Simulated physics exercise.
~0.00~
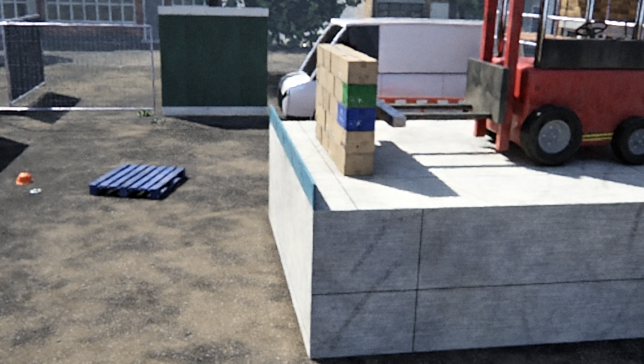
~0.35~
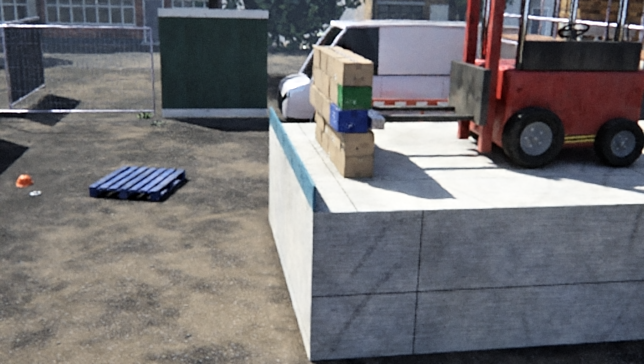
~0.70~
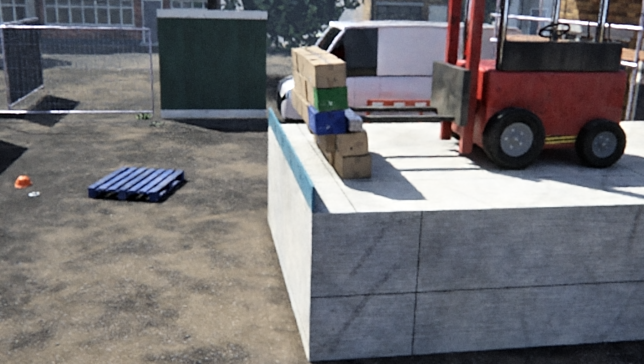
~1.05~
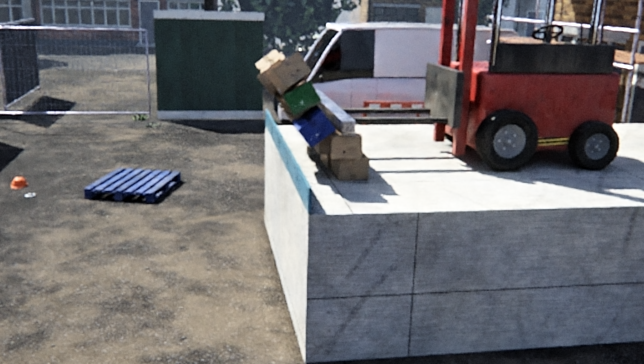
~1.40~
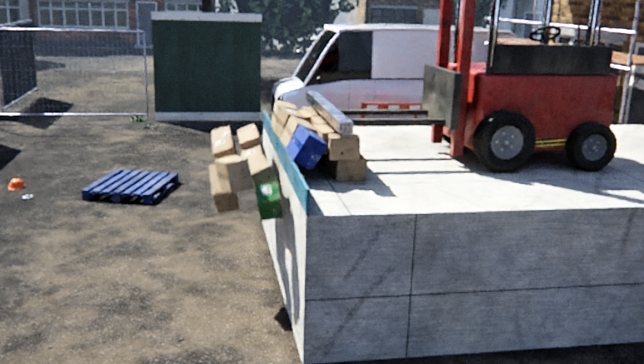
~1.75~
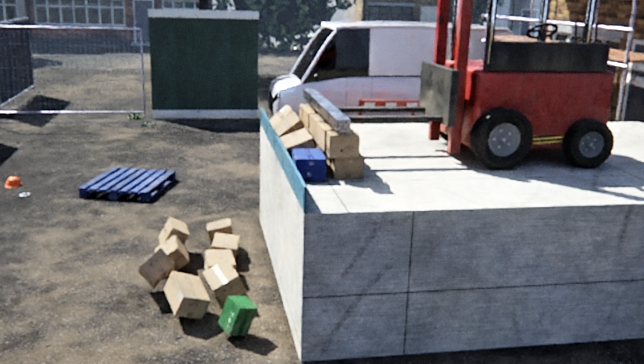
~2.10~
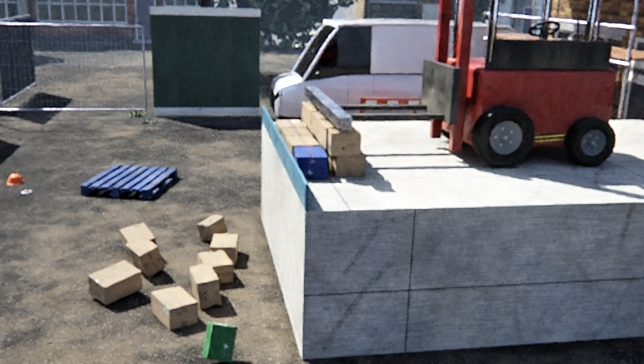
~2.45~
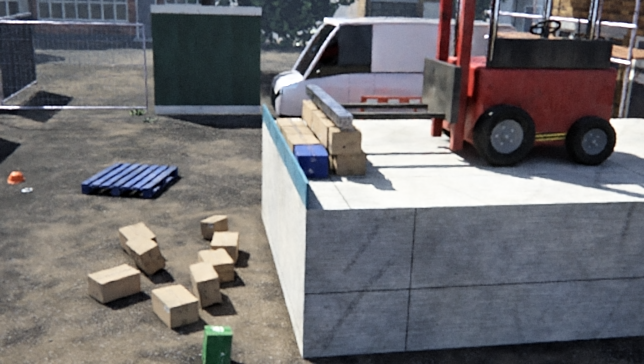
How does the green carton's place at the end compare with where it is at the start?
At the start the green carton sits within the stack on top of the raised platform. By the end it is down on the dirt to the left of the platform, near the other fallen cartons.
